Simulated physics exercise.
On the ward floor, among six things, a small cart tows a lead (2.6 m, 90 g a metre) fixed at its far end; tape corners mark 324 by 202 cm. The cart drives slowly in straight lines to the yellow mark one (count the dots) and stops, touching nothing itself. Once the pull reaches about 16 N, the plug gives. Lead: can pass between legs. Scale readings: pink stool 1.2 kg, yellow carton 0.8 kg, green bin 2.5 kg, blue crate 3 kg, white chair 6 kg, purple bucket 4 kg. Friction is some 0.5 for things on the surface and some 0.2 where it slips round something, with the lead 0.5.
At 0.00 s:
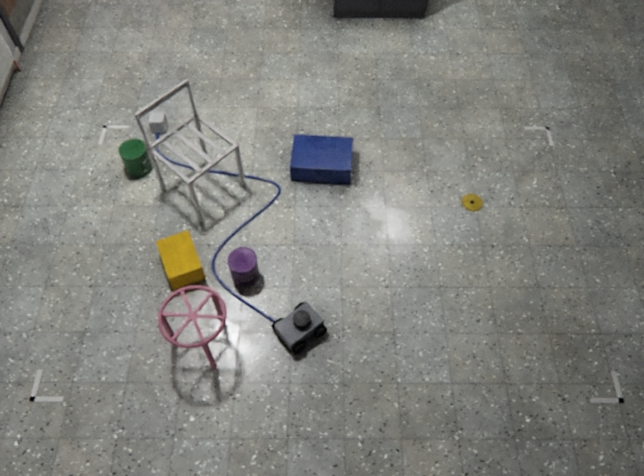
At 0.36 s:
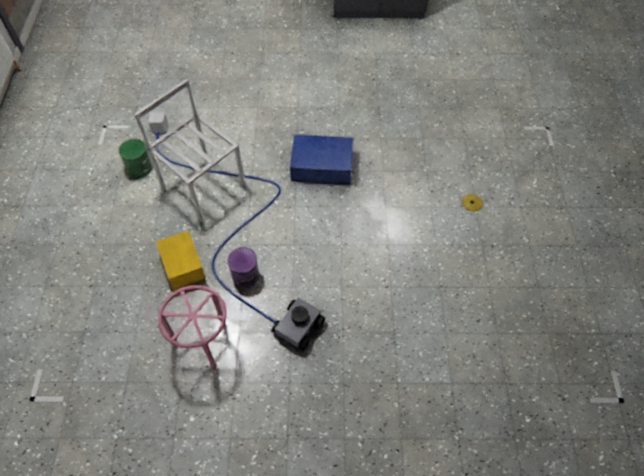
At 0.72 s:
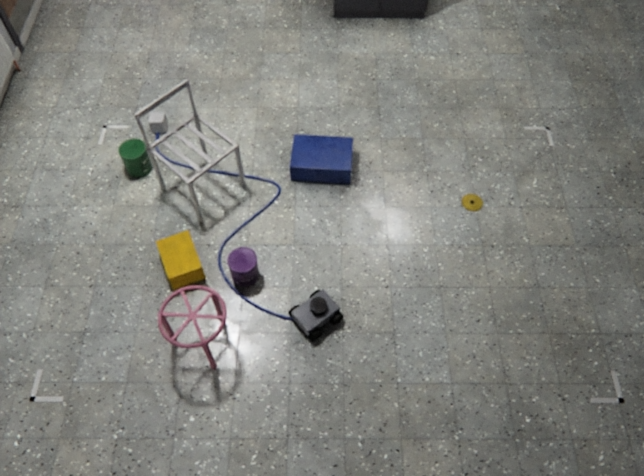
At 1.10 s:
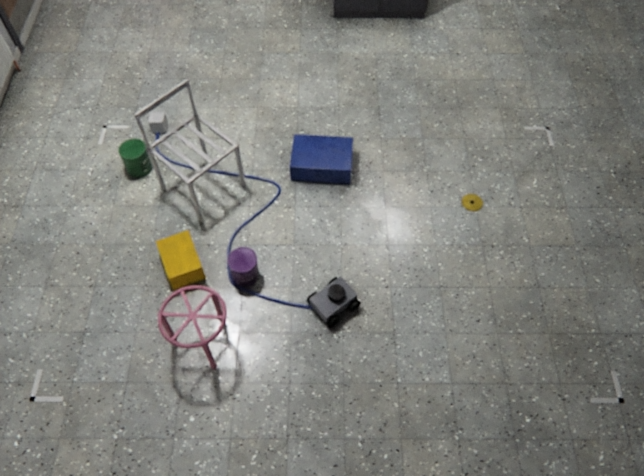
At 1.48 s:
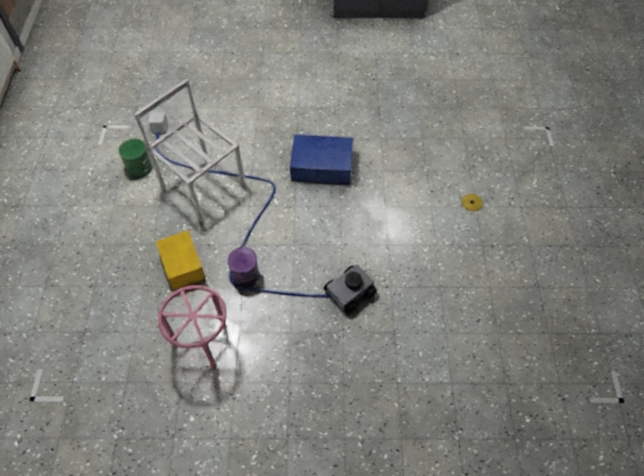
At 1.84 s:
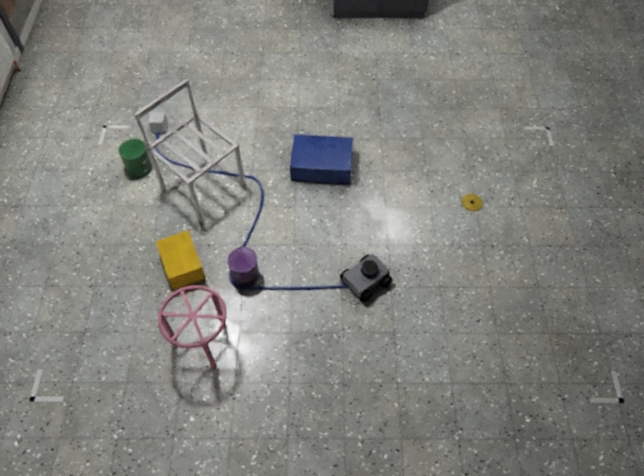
The clip shows a small dark cart towing a blue lead across a speckled floor, moving right and slightly upward past a purple bucket, as the lead draws against the bucket and its curve near the white chair shrinks.
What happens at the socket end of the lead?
The plug stays seated.
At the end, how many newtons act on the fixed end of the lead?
It ends up near 15 N.
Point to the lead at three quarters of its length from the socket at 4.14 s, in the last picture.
About (350, 243).
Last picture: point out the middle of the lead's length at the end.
Halfway point, last view: Approx. (276, 240).
After 2.6 s, cart at (392, 260), lead slack at the fixed end; nothing else has moved.
After 3.4 s, cart at (416, 239), 7 N at the fixed end; purple bucket 11 cm off its start.
After 4.1 s, cart at (442, 219), 12 N at the fixed end; purple bucket 25 cm off its start at (273, 233).
After 4.9 s, cart at (464, 203), 12 N at the fixed end; purple bucket 40 cm off its start.
After 5.3 s, cart at (465, 203), 15 N at the fixed end; purple bucket 40 cm off its start at (288, 218).
